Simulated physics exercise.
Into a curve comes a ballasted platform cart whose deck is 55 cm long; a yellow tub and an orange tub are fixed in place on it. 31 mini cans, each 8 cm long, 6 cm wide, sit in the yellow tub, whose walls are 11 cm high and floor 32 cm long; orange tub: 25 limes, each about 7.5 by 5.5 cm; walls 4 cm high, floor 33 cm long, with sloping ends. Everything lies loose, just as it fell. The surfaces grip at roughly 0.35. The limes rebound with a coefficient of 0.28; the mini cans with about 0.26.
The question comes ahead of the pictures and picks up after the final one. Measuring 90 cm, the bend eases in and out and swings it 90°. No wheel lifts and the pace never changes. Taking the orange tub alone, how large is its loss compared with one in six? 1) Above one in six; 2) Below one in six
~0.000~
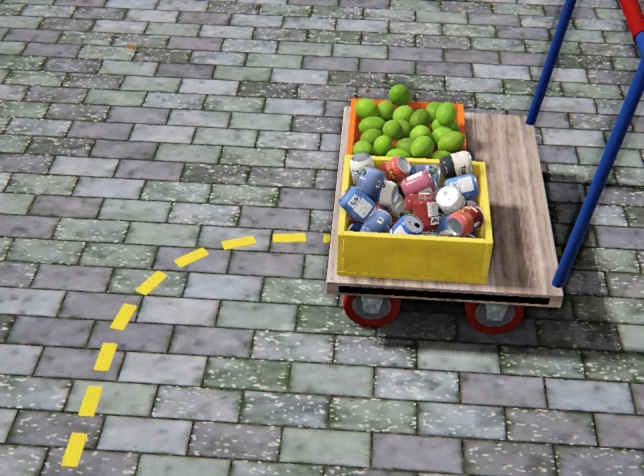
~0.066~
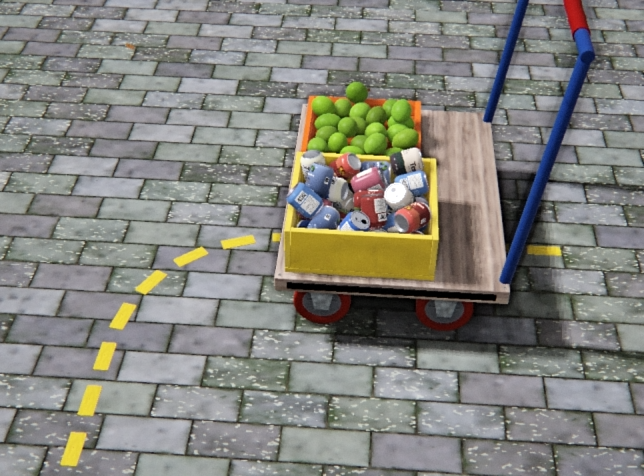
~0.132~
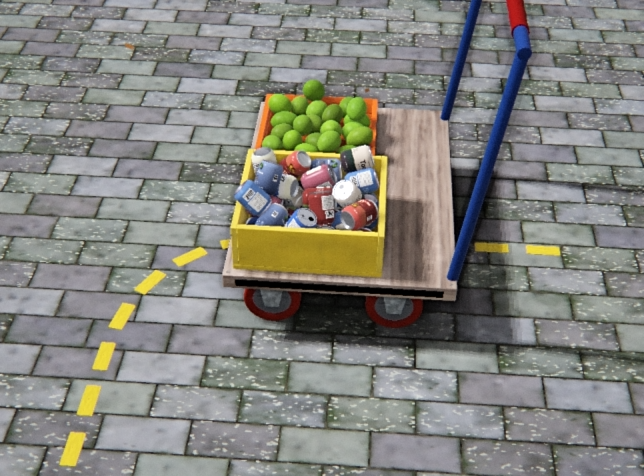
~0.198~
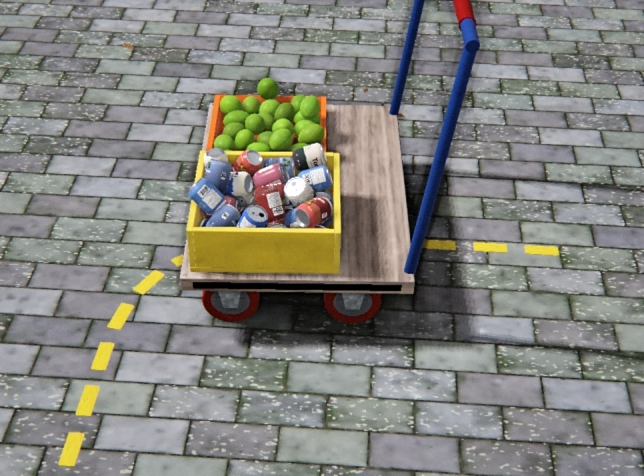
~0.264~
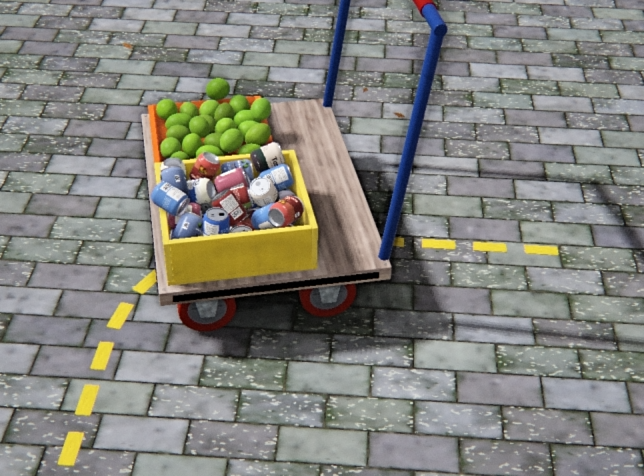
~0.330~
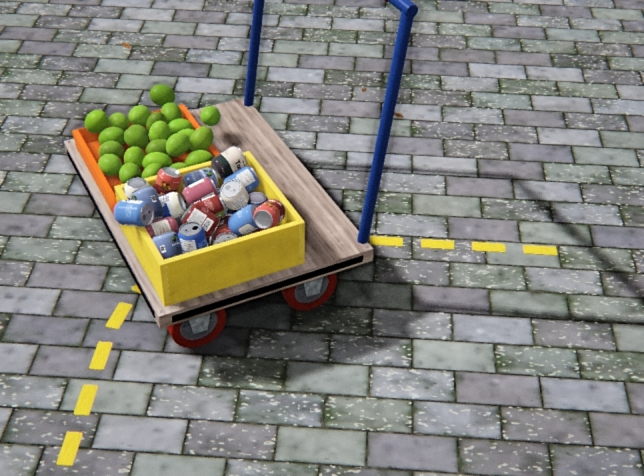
Option 1: Above one in six.
After 0.38 s, 1 of 31 out of the yellow tub and 2 of 25 out of the orange tub.
After 0.48 s, 1 of 31 out of the yellow tub and 9 of 25 out of the orange tub.
After 0.63 s, 1 of 31 out of the yellow tub and 14 of 25 out of the orange tub.
When it is over (at 1.08 s), 1 of 31 out of the yellow tub and 14 of 25 out of the orange tub. Asked share, 14 of 25, 56 per cent.
